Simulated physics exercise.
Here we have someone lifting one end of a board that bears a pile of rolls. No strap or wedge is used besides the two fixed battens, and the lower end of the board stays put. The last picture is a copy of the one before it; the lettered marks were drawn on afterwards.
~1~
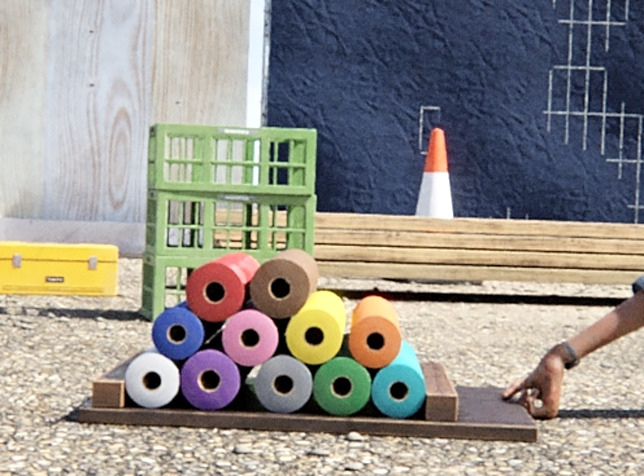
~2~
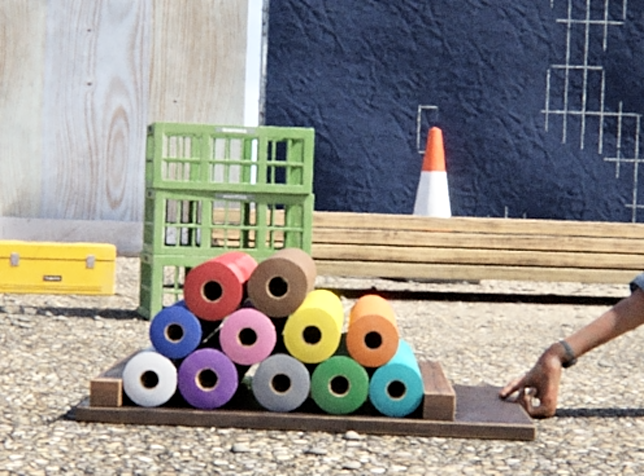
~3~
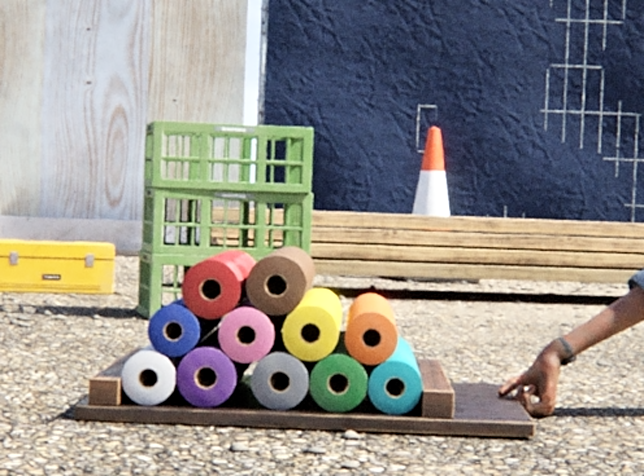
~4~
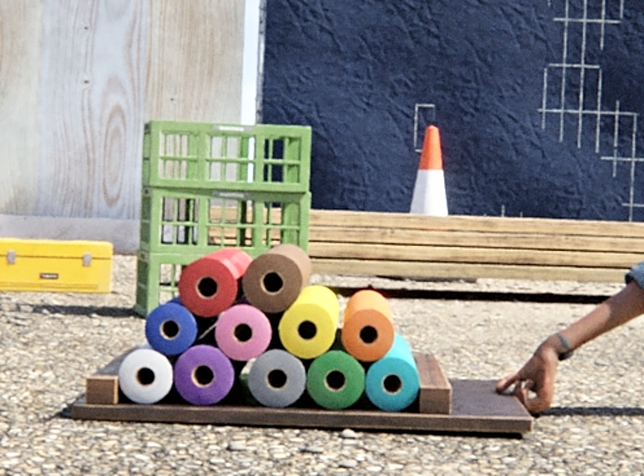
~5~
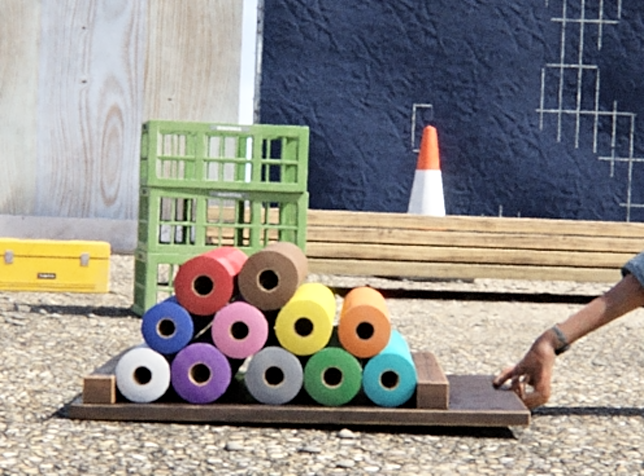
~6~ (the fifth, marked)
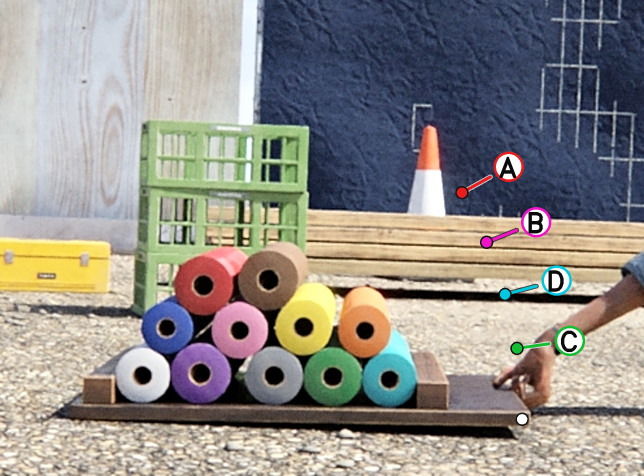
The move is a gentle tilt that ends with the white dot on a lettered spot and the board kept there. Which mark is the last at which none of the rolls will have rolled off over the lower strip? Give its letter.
Raise it to D.
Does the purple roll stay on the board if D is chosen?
Yes.
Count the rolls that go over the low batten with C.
At C the number is none.
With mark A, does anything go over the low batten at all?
Yes.
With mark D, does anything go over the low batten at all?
At D: No.
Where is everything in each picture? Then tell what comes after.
The first picture shows green roll (342, 387); turquoise roll (399, 391); yellow roll (314, 336).
The second picture shows yellow roll (312, 335); pink roll (248, 337).
The third picture shows board (310, 388); turquoise roll (395, 387); orange roll (372, 338); brown roll (276, 285).
The fourth picture shows board (307, 385); white roll (146, 377); purple roll (204, 376).
The fifth picture shows board (305, 383); white roll (143, 375); purple roll (200, 374).
On the marked copy, A at (462, 193); B at (486, 242); C at (517, 348); D at (505, 294); the white dot at (522, 419).
Taking D. A third of the way, board at 13°.
Two thirds of the way, board at 18°.
When it is over, board at 18°, none over the low batten.
As for the rest, A six over the low batten; B two over the low batten (blue, red); C none over the low batten.
